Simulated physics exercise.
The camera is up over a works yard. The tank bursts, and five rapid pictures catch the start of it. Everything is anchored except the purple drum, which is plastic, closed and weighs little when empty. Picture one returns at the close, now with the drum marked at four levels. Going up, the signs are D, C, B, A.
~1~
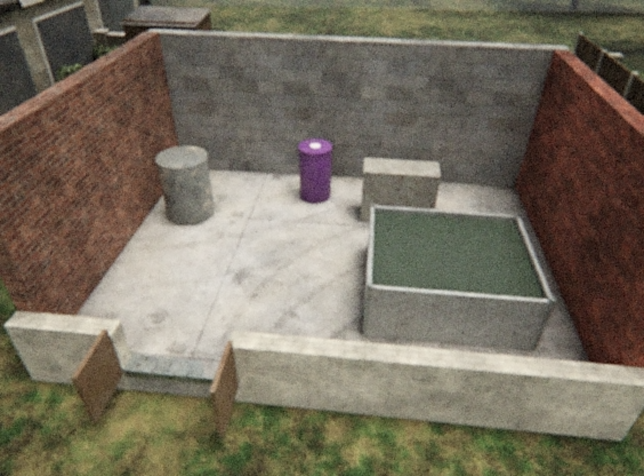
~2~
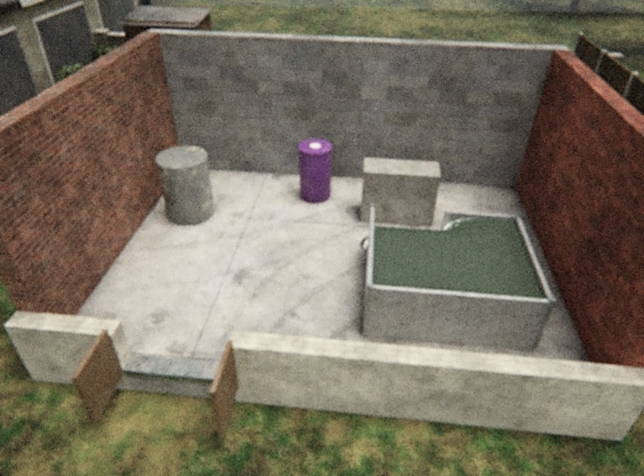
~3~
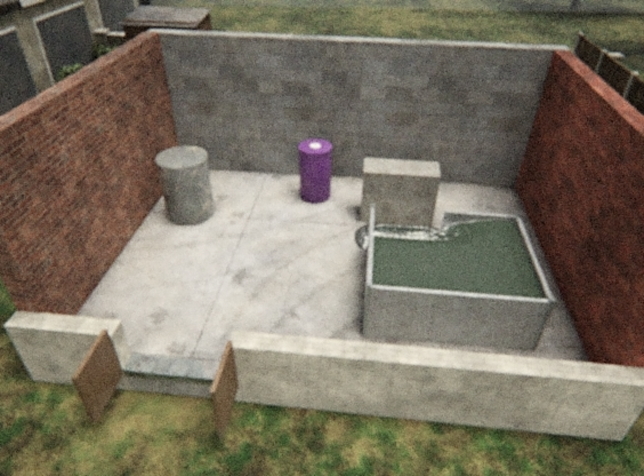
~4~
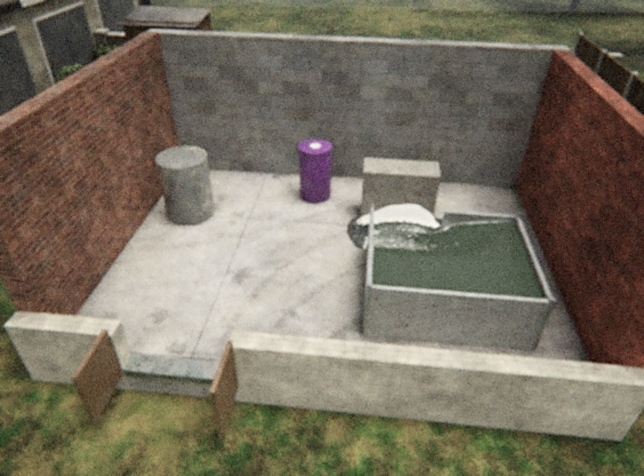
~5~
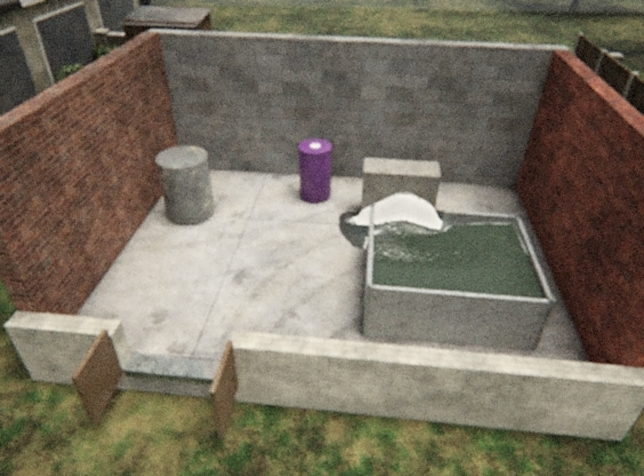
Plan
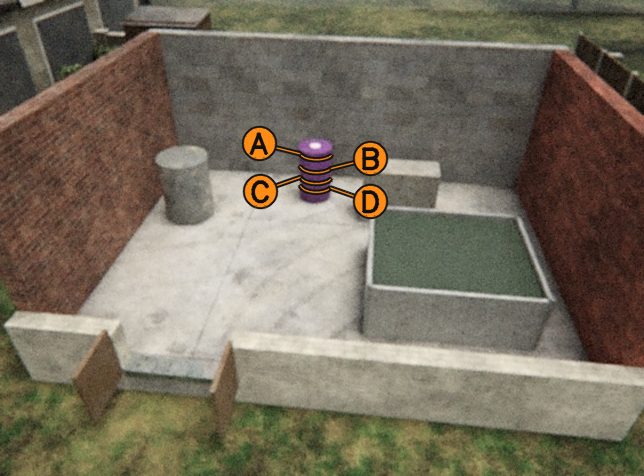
Walled works yard with a purple drum and open gate, water churning in a full tank and spilling over its back left corner.
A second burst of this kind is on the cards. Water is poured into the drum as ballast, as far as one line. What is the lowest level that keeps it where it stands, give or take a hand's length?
I would pick line D.
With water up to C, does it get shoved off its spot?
No, that is safe.
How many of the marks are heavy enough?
All of the four.
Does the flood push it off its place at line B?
No, not at all.
On the marked copy, A at (314, 159); B at (314, 172); C at (314, 183); D at (314, 192); from the bottom up D, C, B, A.
With A, it does not move.
With B, it does not move.
With C, it does not move.
With D, it does not move.
